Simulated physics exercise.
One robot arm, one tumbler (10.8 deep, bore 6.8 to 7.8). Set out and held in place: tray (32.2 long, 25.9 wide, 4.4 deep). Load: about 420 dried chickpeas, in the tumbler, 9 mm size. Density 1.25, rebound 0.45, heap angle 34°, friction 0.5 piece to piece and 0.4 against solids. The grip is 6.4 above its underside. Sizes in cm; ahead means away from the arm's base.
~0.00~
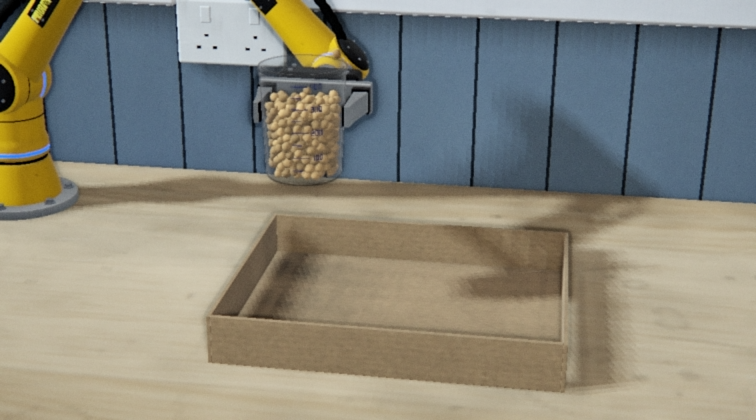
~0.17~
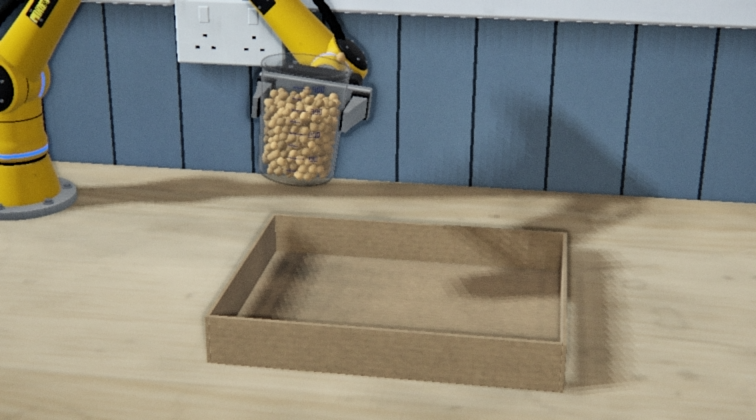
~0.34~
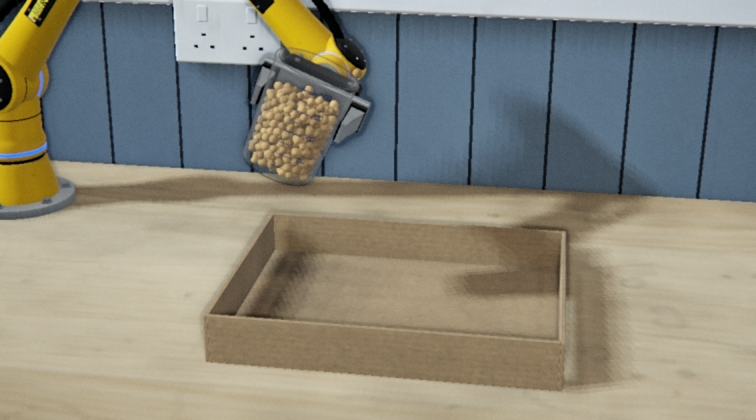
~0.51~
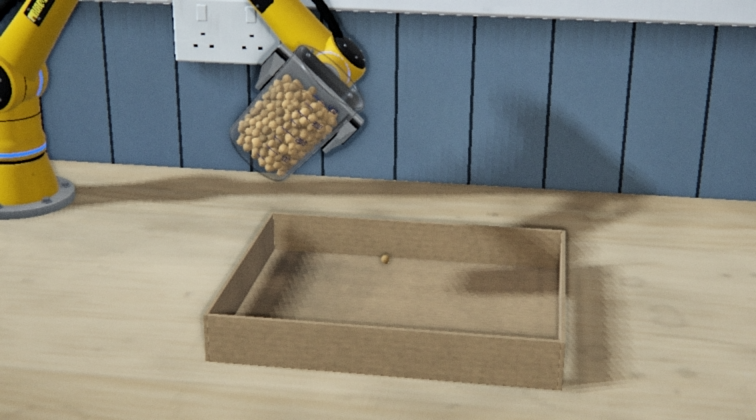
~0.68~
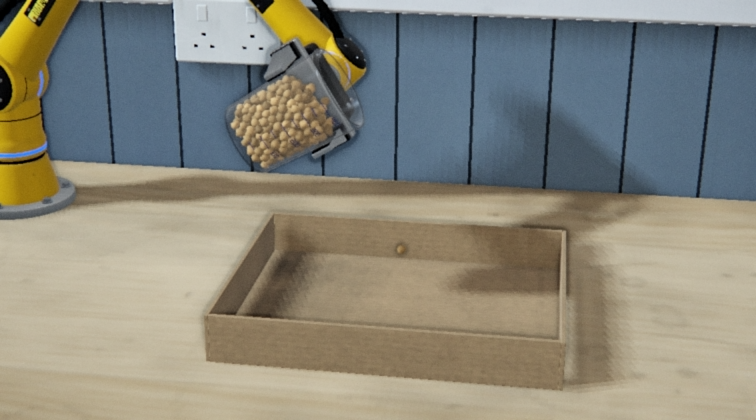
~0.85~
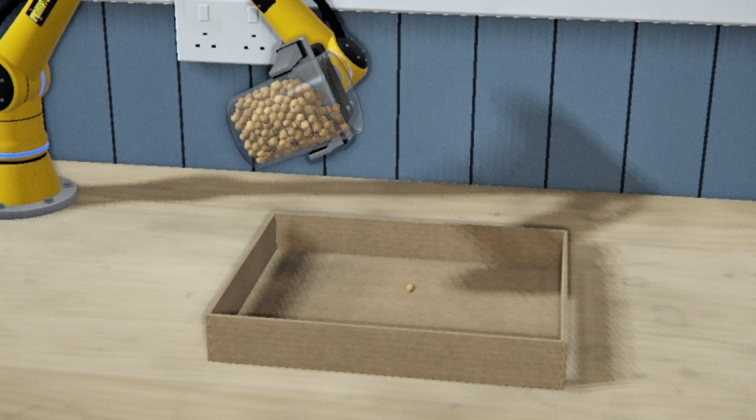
A yellow robot arm tilts a clear tumbler of chickpeas, and one drops into the tray.
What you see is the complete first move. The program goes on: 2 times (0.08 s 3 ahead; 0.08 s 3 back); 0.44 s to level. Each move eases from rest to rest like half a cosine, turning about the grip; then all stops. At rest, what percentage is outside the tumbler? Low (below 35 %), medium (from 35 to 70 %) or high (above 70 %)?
A low share, below 35 %, ends outside the tumbler.
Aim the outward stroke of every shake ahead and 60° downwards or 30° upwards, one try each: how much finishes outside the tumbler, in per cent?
About 5 and 35 per cent.
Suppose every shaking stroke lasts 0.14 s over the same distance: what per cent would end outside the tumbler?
Then about 5 per cent.
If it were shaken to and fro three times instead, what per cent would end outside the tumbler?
Then about 25 per cent.
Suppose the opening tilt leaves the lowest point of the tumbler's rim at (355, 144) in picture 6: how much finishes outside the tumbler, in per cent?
Some 60 per cent.
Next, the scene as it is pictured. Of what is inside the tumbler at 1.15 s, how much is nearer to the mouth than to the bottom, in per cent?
Roughly 60 per cent.
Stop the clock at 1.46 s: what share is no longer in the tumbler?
Some 25 per cent.
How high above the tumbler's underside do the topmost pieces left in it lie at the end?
Roughly 8.5 cm.
By 1.15 s, tilted 65° forward, highest piece 23 above the table; 361 in the tumbler, 32 in the tray, 29 in flight or on a rim.
By 1.46 s, tilted 17° forward, highest piece 24 above the table; 322 in the tumbler, 96 in the tray, 2 on the table or floor, 2 in flight or on a rim.
By 1.81 s, level, highest piece 23 above the table; 322 in the tumbler, 98 in the tray, 2 on the table or floor.
By 2.86 s, level, highest piece 23 above the table; 322 in the tumbler, 98 in the tray, 2 on the table or floor.
Final count, 322 in the tumbler, 98 in the tray, 2 on the table or floor. That is 24 % outside the tumbler.
